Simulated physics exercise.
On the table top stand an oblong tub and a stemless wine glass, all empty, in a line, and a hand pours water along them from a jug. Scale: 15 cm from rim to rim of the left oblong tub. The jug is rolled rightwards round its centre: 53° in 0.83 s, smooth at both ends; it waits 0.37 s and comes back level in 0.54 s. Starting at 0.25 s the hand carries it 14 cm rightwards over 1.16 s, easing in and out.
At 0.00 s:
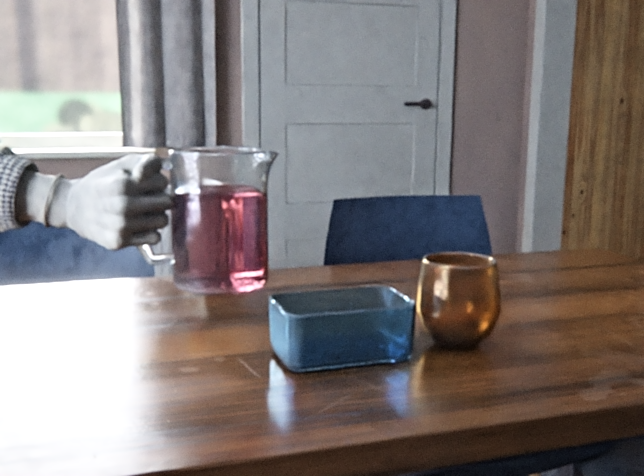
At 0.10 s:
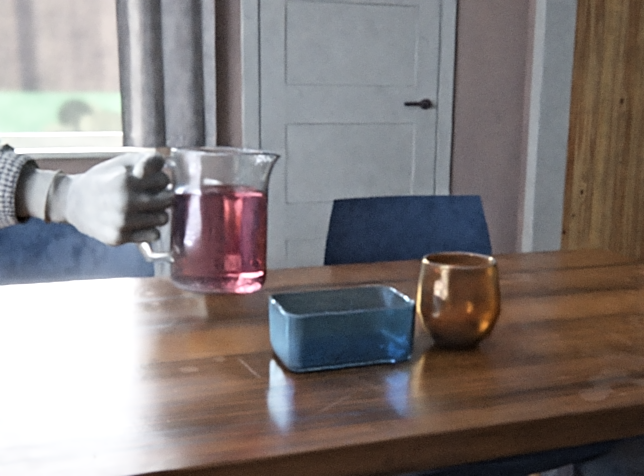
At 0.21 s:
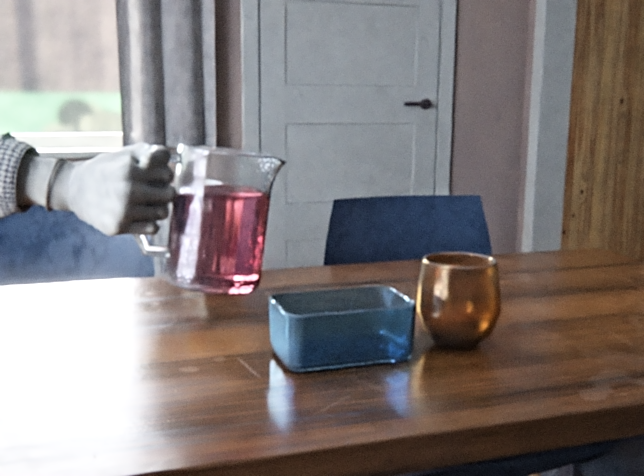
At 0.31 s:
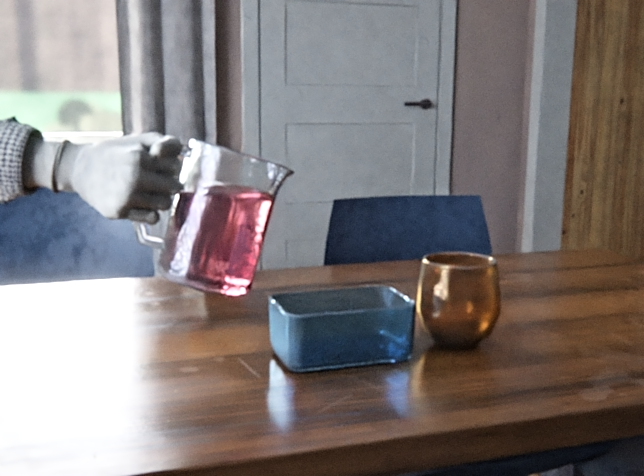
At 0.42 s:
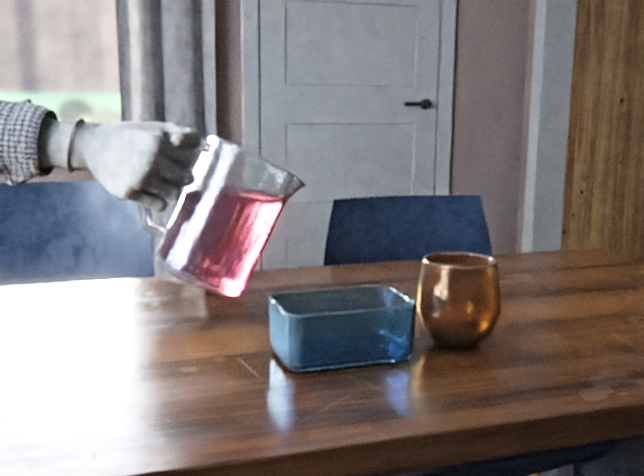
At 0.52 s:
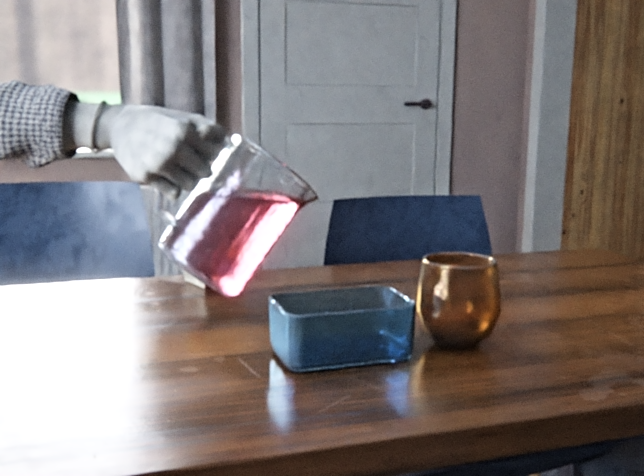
At a wooden table, a gray hand held a glass jug of pink liquid beside a blue tub and a coppery cup, then steadily tilted the jug to the right, its rim dipping lower.
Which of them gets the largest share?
The right one ends up with the most.
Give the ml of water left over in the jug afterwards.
Some 600 ml.
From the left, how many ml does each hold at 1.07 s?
About 20 ml left, 0 ml right.
By 0.84 s the tilt is 53° and from the left they hold 10 ml, 0 ml, the jug 695 ml, and 0 ml is on the table top.
By 1.07 s the tilt is 53° and from the left they hold 15 ml, 0 ml, the jug 645 ml, and 30 ml is on the table top.
By 1.31 s the tilt is 47° and from the left they hold 15 ml, 40 ml, the jug 610 ml, and 50 ml is on the table top.
By 1.58 s the tilt is 11° and from the left they hold 15 ml, 60 ml, the jug 600 ml, and 50 ml is on the table top.
At rest from the left they hold 20 ml, 60 ml, the jug 600 ml, and 55 ml is on the table top.
